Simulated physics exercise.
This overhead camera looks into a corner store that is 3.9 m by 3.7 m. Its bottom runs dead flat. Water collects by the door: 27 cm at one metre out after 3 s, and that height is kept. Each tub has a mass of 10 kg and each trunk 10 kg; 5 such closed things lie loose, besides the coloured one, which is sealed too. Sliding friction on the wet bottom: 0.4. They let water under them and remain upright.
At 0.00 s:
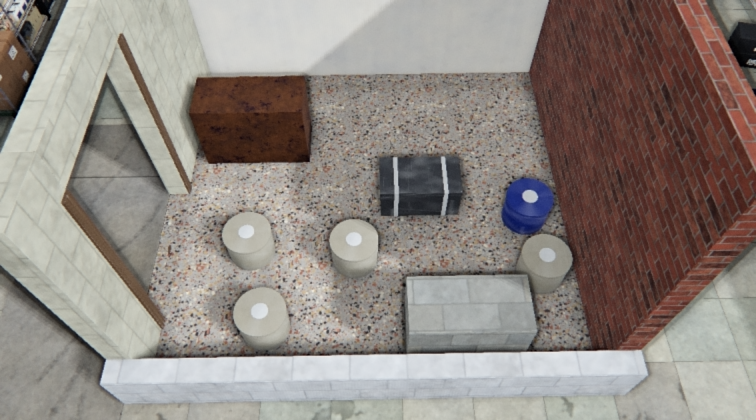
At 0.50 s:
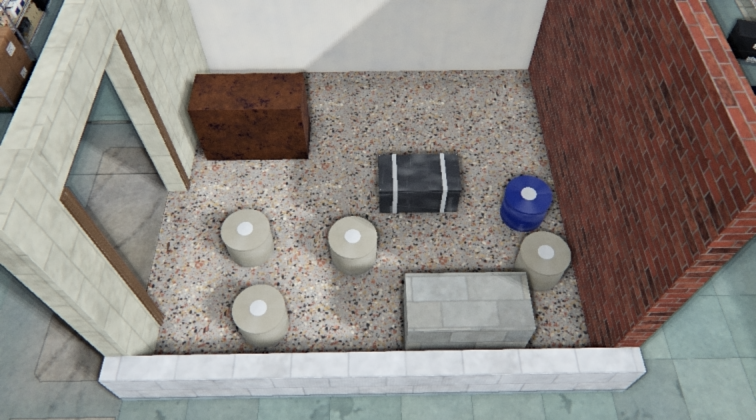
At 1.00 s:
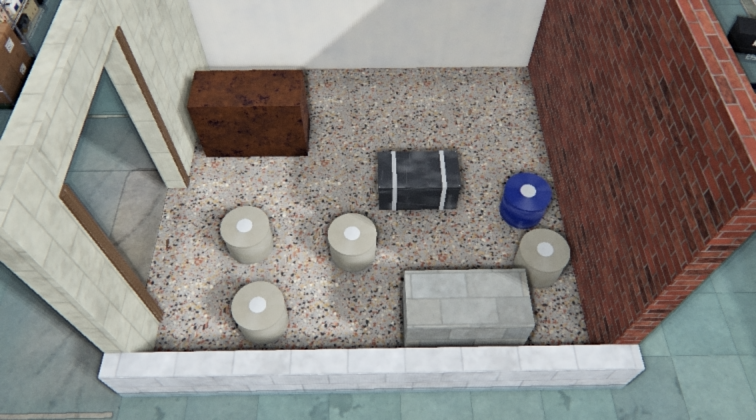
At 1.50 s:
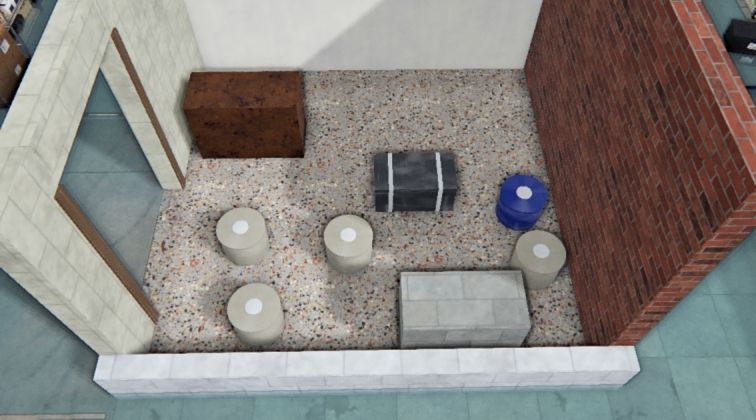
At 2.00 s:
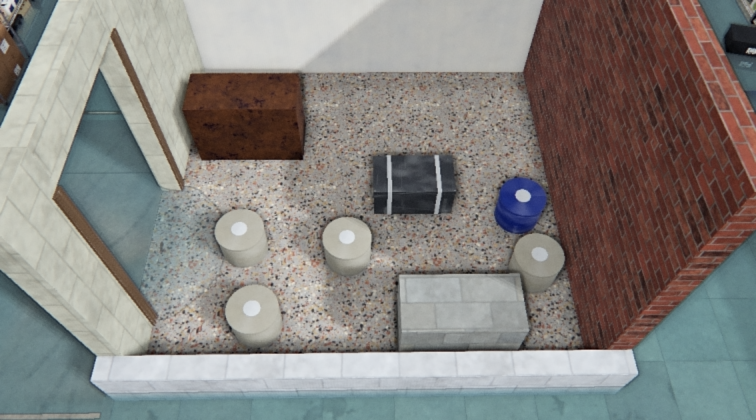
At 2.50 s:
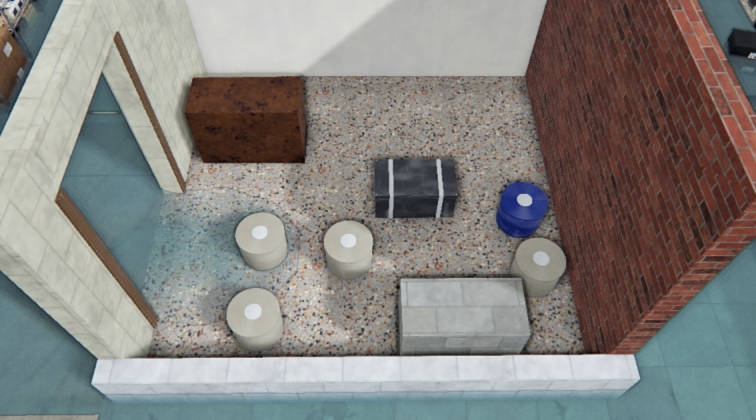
A walled room holding drums, a blue tub and boxes, water spreading in at the left doorway, one pale drum shifting right.
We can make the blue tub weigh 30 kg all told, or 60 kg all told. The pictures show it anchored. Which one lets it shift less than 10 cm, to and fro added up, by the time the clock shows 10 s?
Only the larger figure is plenty.
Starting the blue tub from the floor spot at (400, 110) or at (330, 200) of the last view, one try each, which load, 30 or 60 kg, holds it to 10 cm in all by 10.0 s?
For the first start you need the heavier one; for the second you need the heavier one.
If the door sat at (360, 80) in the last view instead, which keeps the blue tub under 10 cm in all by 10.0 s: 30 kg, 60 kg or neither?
If so, then only the second option works.
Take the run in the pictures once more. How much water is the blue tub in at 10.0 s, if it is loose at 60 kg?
Something like 20 centimetres.
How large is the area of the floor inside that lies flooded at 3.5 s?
That flooded area is roughly 5.0 m2.
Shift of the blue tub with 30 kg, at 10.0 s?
20 cm.
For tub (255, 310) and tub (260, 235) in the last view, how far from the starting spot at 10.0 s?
One is off by 200 cm, the other by 250 cm, in the order asked.
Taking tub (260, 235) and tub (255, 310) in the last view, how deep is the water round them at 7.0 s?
Around 18 cm and 19 cm.
After 3.5 s the blue tub would be 0 cm from its start with 30 kg and 0 cm from its start with 60 kg; 0 cm of water round it then.
After 4.5 s the blue tub would be 1 cm from its start with 30 kg and 0 cm from its start with 60 kg; 1 cm of water round it then.
After 7.0 s the blue tub would be 19 cm from its start with 30 kg and 1 cm from its start with 60 kg; 17 cm of water round it then.
After 10.0 s the blue tub would be 17 cm from its start with 30 kg and 1 cm from its start with 60 kg; 20 cm of water round it then.
